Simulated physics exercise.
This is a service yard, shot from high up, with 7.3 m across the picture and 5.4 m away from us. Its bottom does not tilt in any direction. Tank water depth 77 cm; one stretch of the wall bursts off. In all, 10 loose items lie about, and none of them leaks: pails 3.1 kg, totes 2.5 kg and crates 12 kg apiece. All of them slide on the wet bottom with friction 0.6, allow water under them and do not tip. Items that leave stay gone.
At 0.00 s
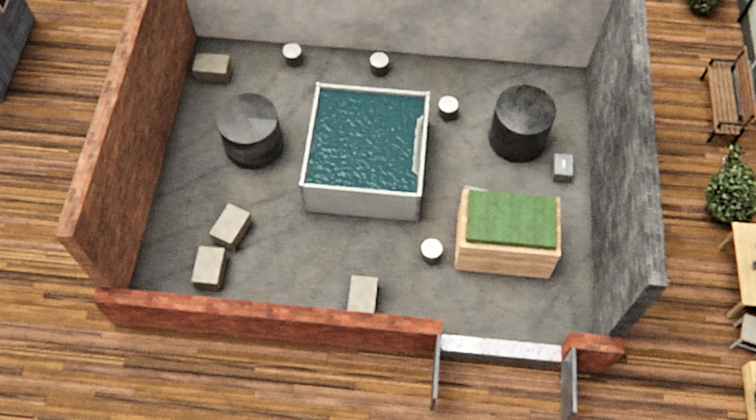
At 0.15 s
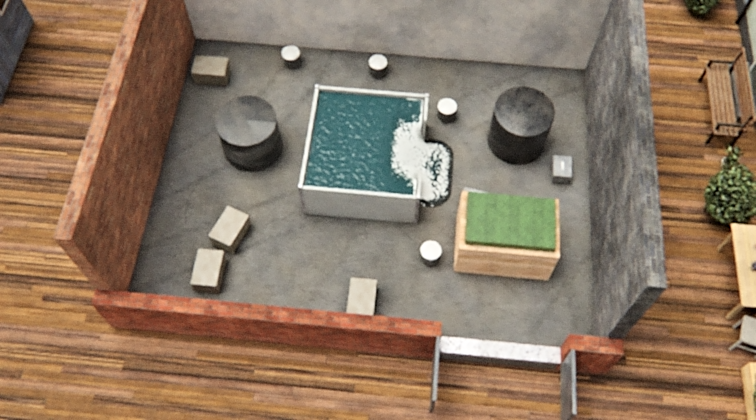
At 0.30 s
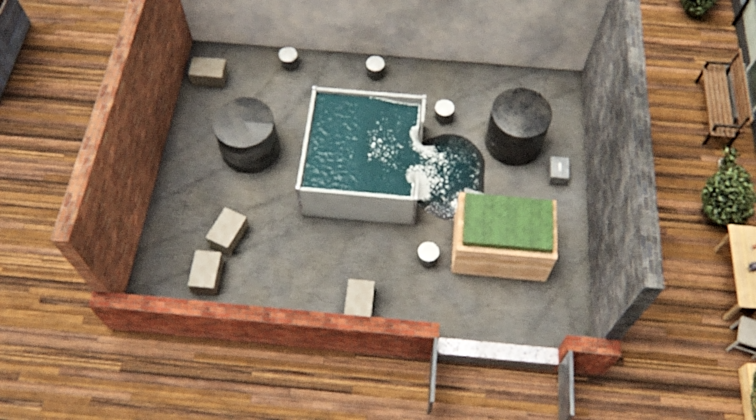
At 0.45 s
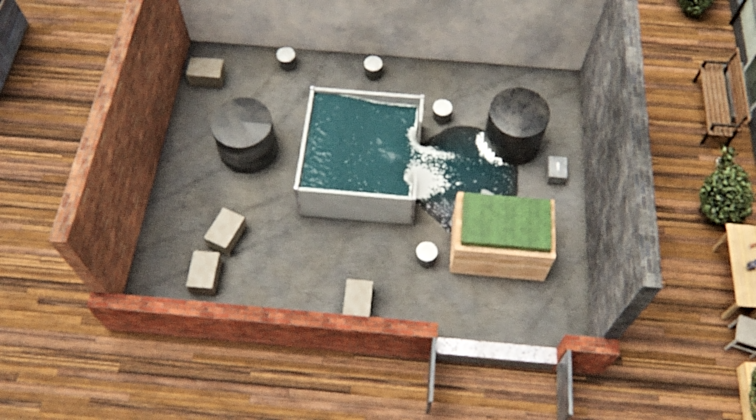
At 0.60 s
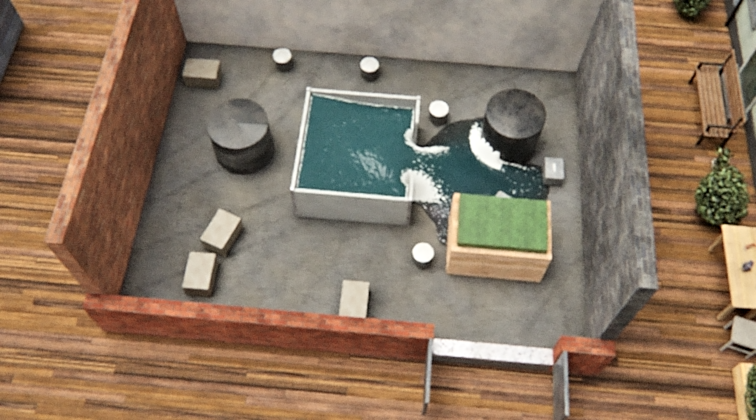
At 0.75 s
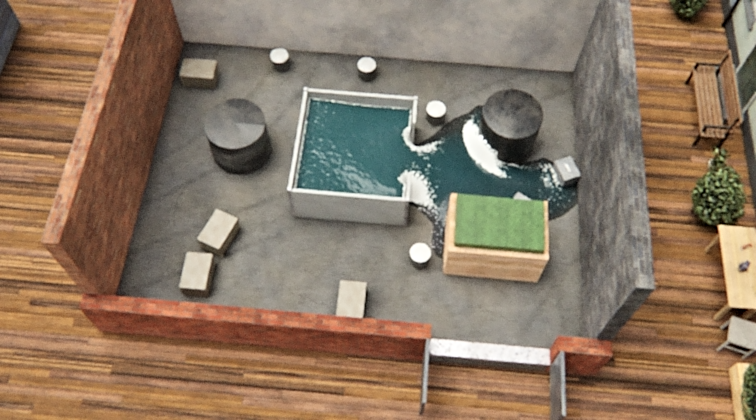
A square white-walled tank of dark teal water stands in a grey-floored walled yard, seen from high above, with wooden decking around it. Dark round drums stand to either side, pale blocks and small white-topped cylinders lie about, and a green-topped wooden box sits at right. The tank's right side bursts, foaming water spreads rightward around the right drum, and a small grey box shifts slightly as the view drifts slightly.
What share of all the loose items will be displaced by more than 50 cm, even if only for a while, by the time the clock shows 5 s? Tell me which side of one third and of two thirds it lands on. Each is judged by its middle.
It lands below one third.
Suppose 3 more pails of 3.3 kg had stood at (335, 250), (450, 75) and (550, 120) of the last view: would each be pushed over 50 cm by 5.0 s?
Each in turn ends up within the limit, beyond the limit, beyond the limit.
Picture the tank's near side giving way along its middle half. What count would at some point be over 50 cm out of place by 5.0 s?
Then it comes to 5.
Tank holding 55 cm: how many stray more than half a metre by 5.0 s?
In that case the number is 2.
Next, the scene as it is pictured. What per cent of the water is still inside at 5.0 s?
Around 88 % of the water.
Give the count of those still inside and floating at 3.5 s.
2.
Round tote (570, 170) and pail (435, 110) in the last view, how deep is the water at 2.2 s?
First roughly 4 cm, second roughly 2 cm.
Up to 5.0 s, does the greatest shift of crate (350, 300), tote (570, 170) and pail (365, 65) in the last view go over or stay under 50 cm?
One by one: Below the line; above the line; above the line.
After 1.1 s 1 of 10 are over 50 cm from their spots; 1 afloat.
After 2.2 s 2 of 10 are over 50 cm from their spots; 2 afloat.
After 3.5 s 2 of 10 are over 50 cm from their spots; 2 afloat.
After 5.0 s 3 of 10 are over 50 cm from their spots, and 3 have been at some point; 3 afloat.
